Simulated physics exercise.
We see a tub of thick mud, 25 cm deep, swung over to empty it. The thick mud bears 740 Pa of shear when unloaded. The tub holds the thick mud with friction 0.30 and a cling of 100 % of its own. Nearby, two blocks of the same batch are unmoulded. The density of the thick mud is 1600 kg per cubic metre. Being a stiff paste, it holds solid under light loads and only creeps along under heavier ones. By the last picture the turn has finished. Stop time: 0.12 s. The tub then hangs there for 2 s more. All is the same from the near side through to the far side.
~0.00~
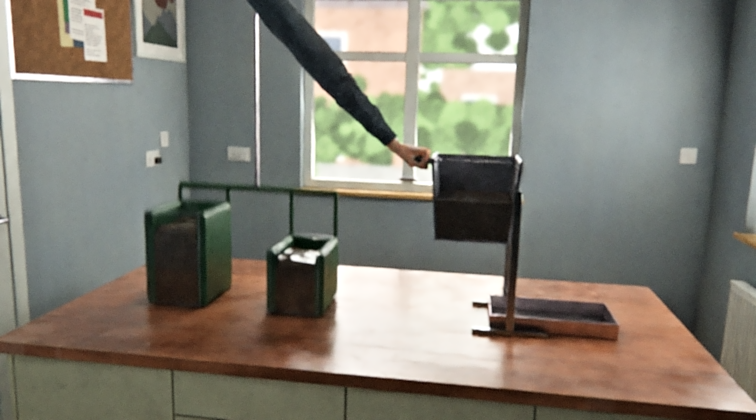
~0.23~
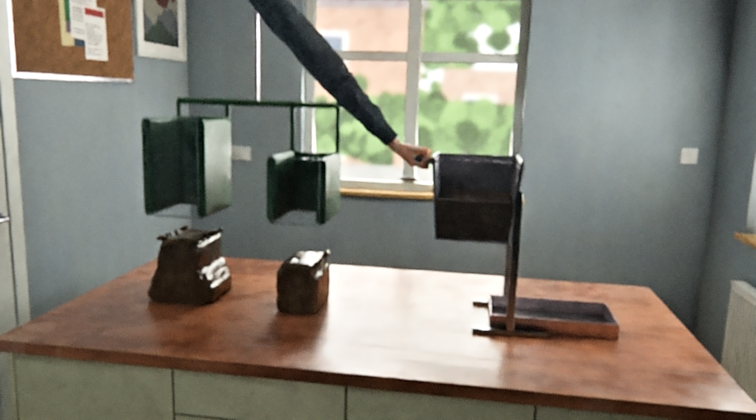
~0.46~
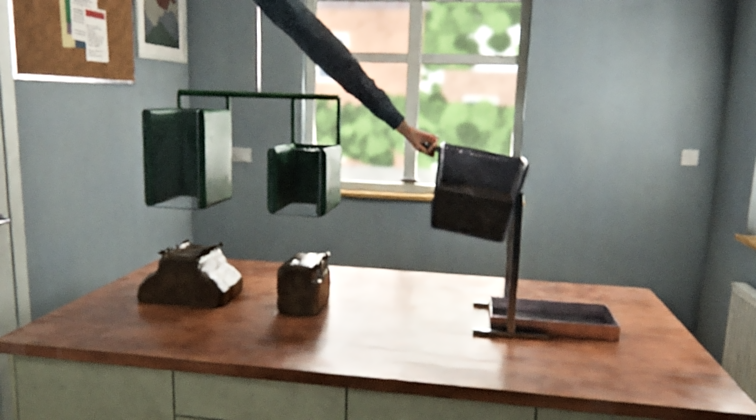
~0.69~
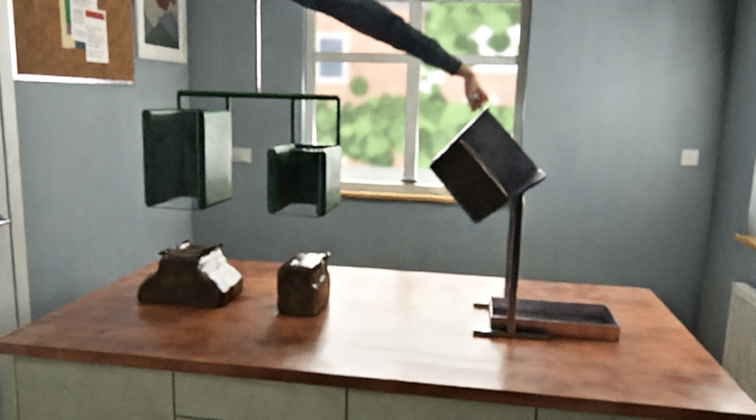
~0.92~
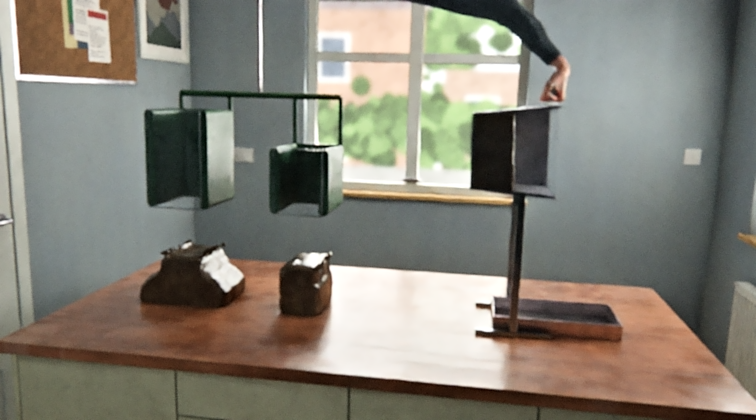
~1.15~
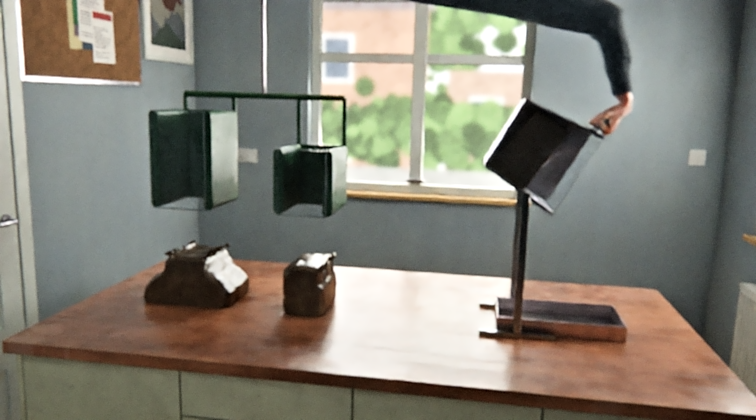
Green moulds lifting off two dark mud blocks, the left one slumping, then a hand turning a dark tub over rightward.
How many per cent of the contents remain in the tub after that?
0 %.
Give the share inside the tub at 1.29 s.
Share in tub: Some 95 percent.
By 1.29 s, the tub is at 119 degrees and holds 94 %.
By 1.46 s, the tub is at 119 degrees and holds 25 %.
By 1.63 s, the tub is at 119 degrees and holds 0 %.
By 1.80 s, the tub is at 119 degrees and holds 0 %.
By 3.15 s, at the end, the tub is at 119 degrees and holds 0 %.
